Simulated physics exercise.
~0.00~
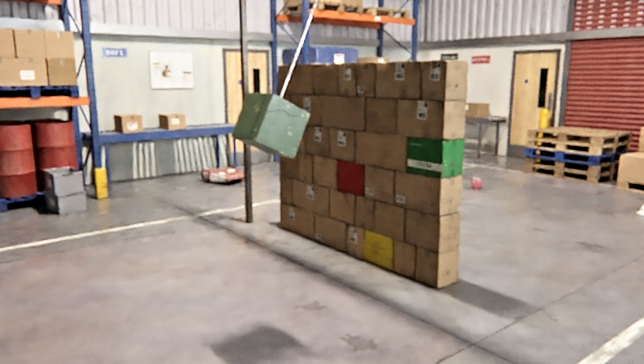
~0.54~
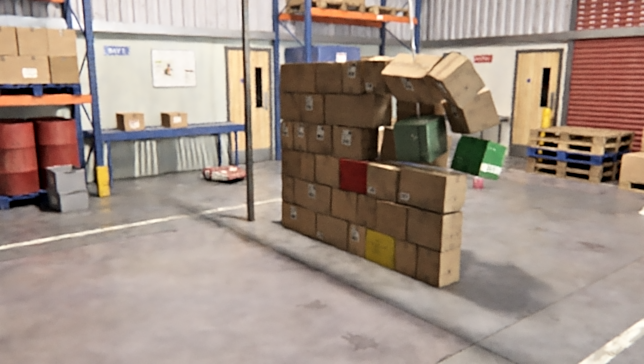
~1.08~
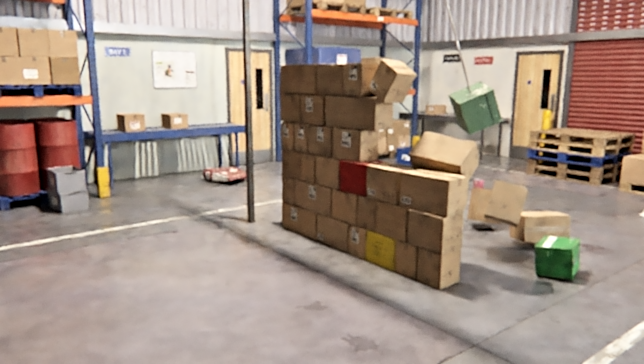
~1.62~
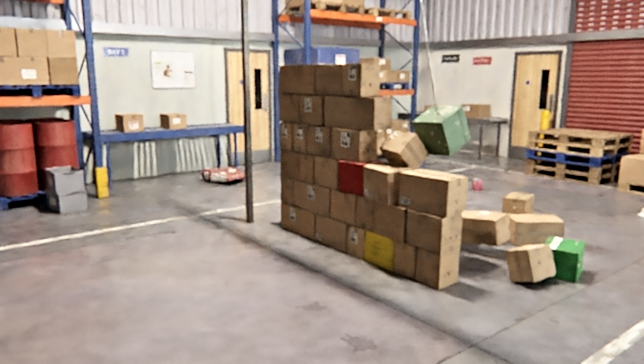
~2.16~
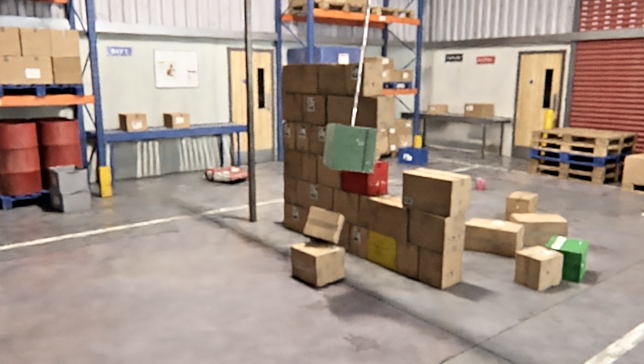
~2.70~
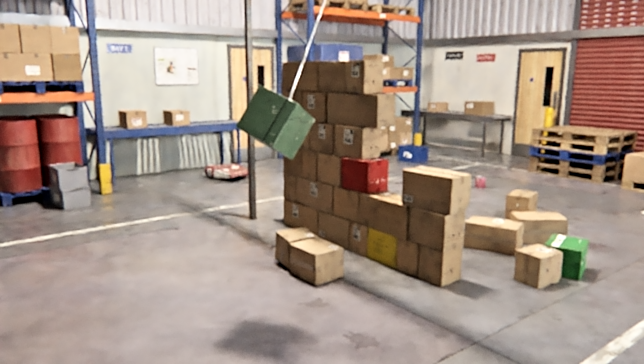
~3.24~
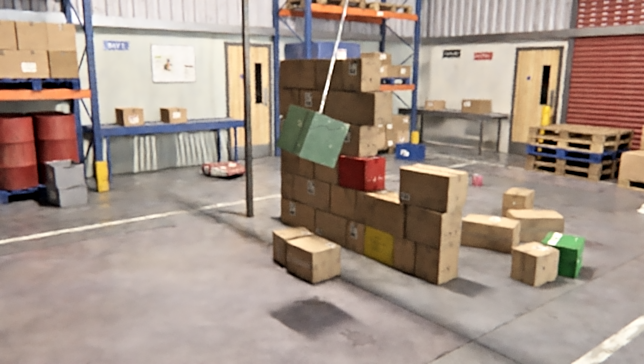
The clip shows a green block on a line swinging right into a wall of cardboard cartons, knocking the upper right part, including a green carton, to the floor, then swinging back as more cartons drop in front; the red and yellow cartons stay in place while the block still swings.
